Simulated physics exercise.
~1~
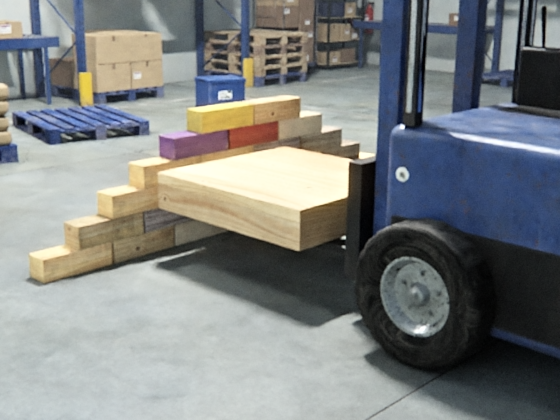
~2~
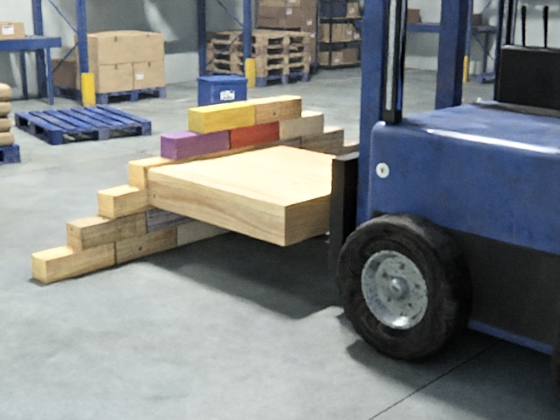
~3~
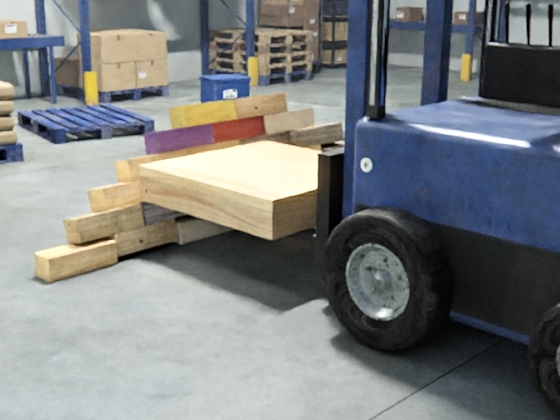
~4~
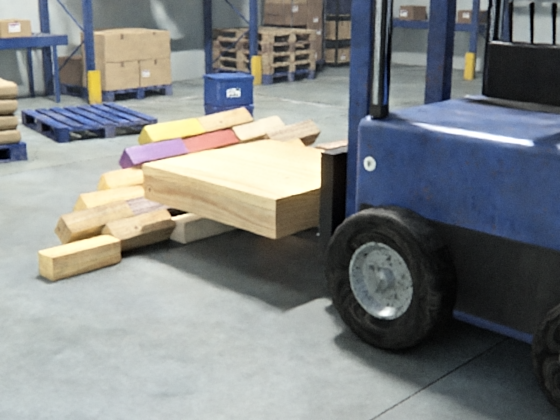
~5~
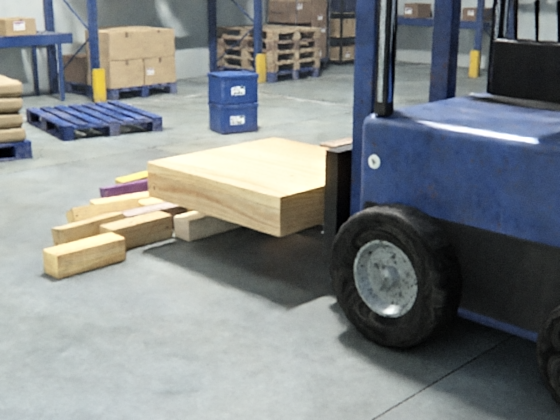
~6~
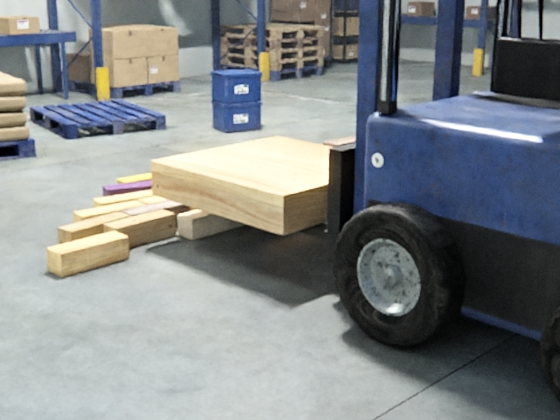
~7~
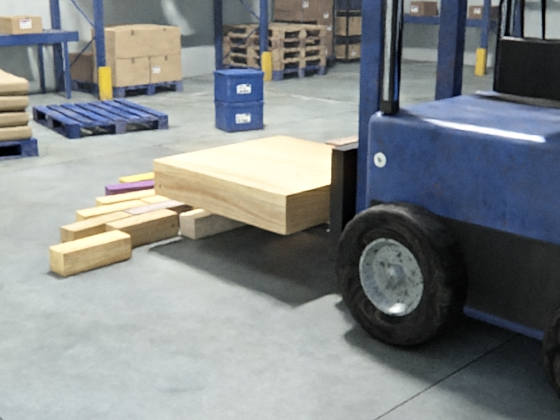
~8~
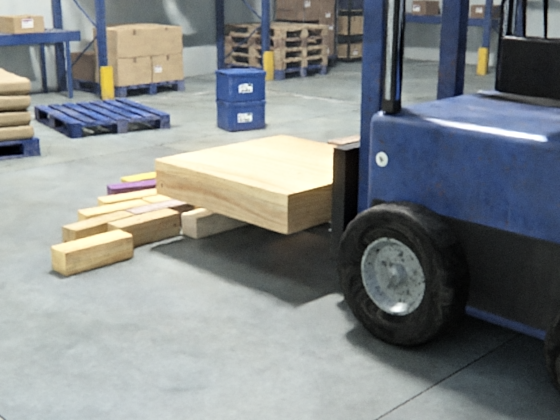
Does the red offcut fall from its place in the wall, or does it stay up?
The red offcut falls. It tips away from the case along with the upper rows and goes down as the wall collapses.
A blue lift truck on the right rolls left, carrying a broad, pale wooden case on its raised forks toward a stepped wall of timber offcuts. The case pushes into the wall, and the upper rows, with the yellow, purple and red pieces, start to lean away from it together. The truck stops while the rows keep tipping over and drop behind the case. The offcuts come down in a low heap on the floor, leaving the blue bins behind in clear view. At the end the case is still up on the forks, with fallen pieces lying still beside and beyond it.
